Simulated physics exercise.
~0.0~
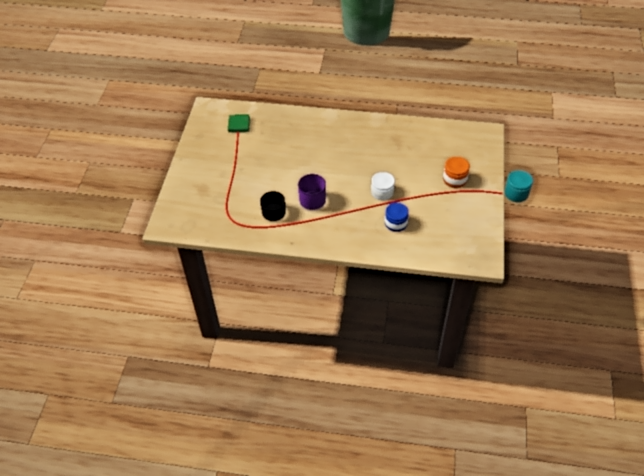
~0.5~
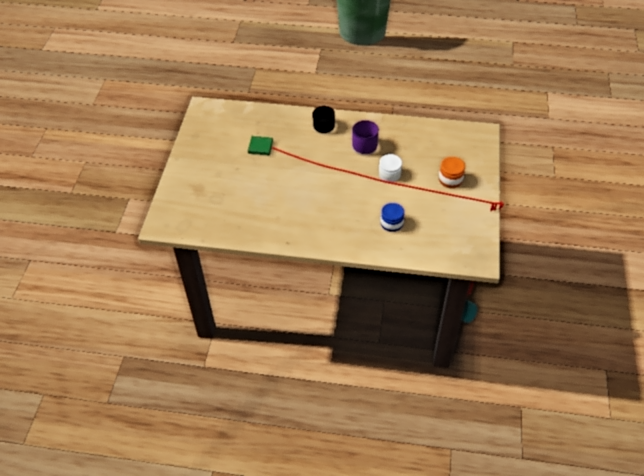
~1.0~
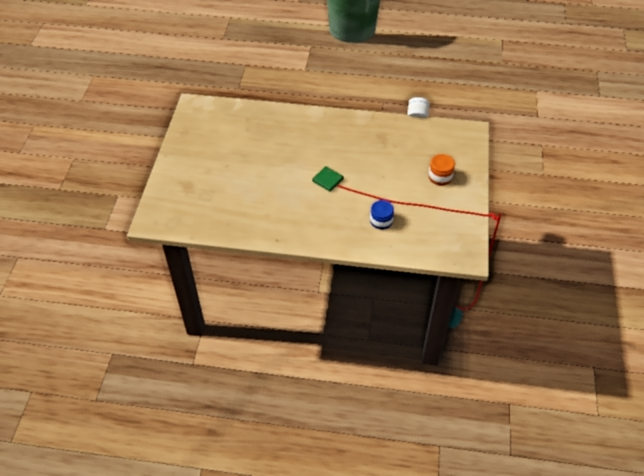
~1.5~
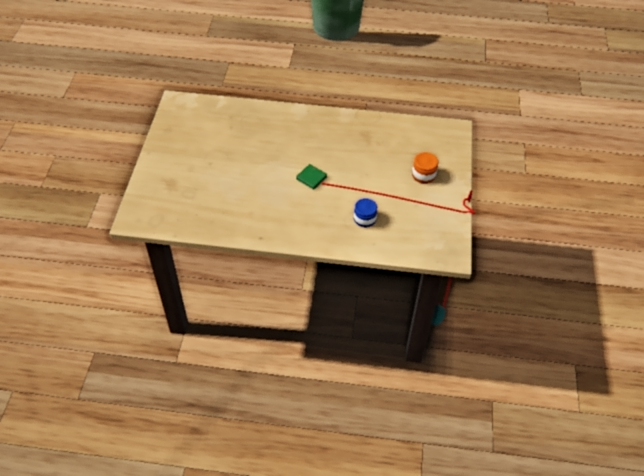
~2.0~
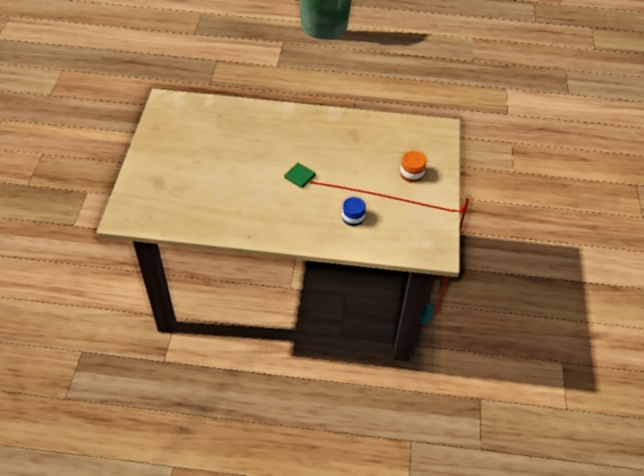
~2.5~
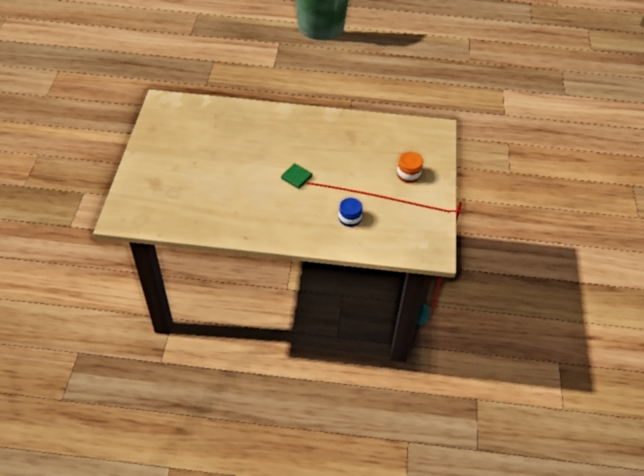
A teal object drops off the table's right edge, its cable sweeping three others off the top.
